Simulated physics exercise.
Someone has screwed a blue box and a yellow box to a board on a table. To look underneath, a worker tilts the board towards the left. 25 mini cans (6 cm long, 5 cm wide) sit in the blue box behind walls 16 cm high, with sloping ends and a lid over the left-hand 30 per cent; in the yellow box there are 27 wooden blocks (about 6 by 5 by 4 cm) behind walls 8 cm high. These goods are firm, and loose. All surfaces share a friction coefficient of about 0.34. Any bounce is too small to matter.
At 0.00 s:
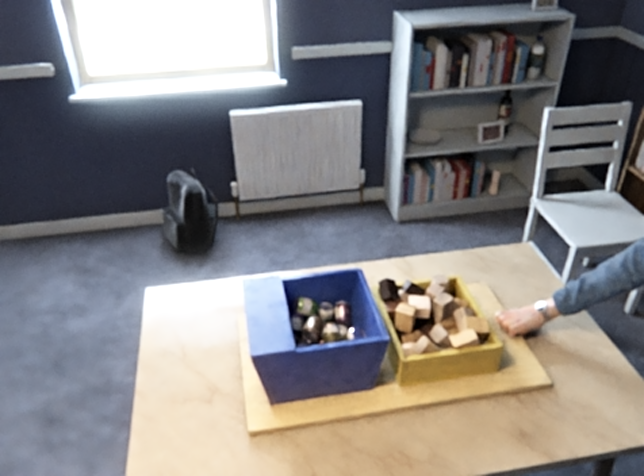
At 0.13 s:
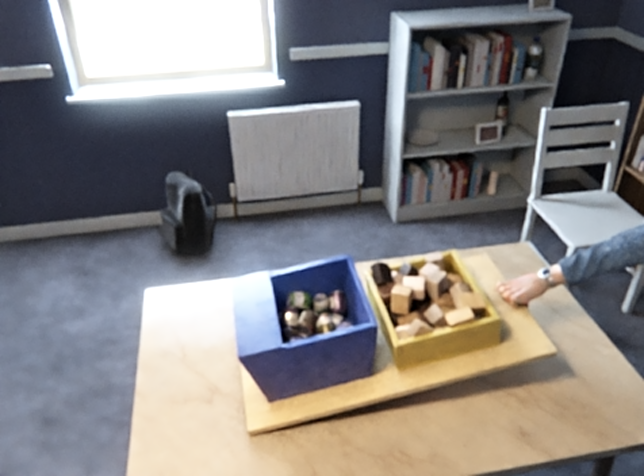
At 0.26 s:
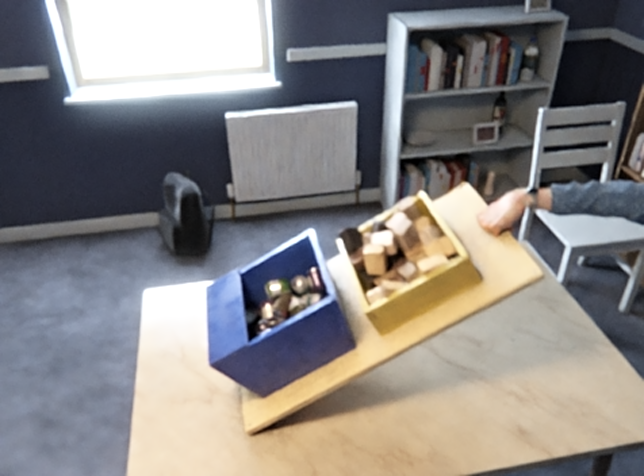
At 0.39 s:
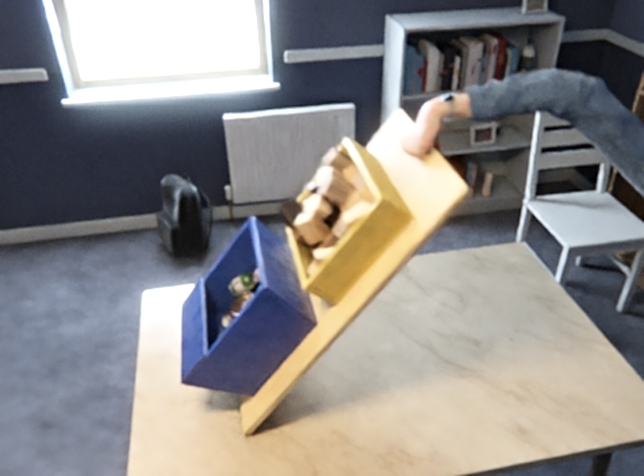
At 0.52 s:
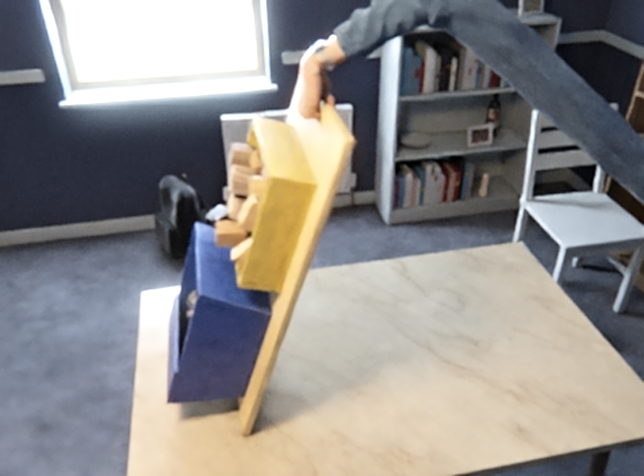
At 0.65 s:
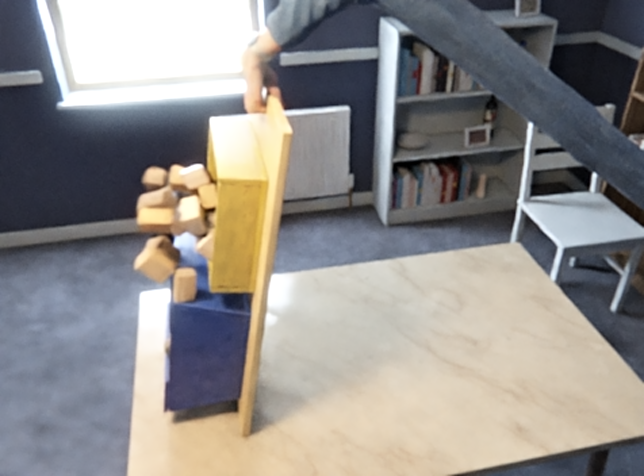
A hand lifted the right end of a board holding a blue box and a yellow box, tilting it left until it stood nearly upright, and wooden blocks tumbled out of the yellow box.
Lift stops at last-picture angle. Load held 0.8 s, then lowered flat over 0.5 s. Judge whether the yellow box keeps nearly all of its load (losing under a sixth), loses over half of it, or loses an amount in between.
It loses over half of its load.
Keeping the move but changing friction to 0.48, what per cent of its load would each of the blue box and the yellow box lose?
Blue box 20, yellow box 80 per cent.
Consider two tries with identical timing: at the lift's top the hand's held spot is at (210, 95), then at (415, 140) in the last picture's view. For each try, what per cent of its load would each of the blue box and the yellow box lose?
First try, then second: The blue box sheds 20 then 0 per cent, and the yellow box sheds 100 then 30 per cent.
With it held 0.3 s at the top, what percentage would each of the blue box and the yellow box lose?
Blue box 10%, yellow box 80%.
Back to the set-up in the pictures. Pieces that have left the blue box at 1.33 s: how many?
Roughly, out by then: Blue box 1.
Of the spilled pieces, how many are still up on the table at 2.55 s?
Piece count: Roughly 5.
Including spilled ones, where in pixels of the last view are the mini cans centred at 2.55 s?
Centre approx. (304, 343).
After 0.95 s, tilt 80°; the blue box is down by 1 of 25 and the yellow box is down by 21 of 27.
After 1.33 s, tilt 80°; the blue box is down by 1 of 25 and the yellow box is down by 21 of 27.
After 1.87 s, tilt 5°; the blue box is down by 1 of 25 and the yellow box is down by 21 of 27.
Outcome (at 2.55 s), the blue box is down by 1 of 25 and the yellow box is down by 21 of 27. Asked share, 21 of 27, 78 per cent.
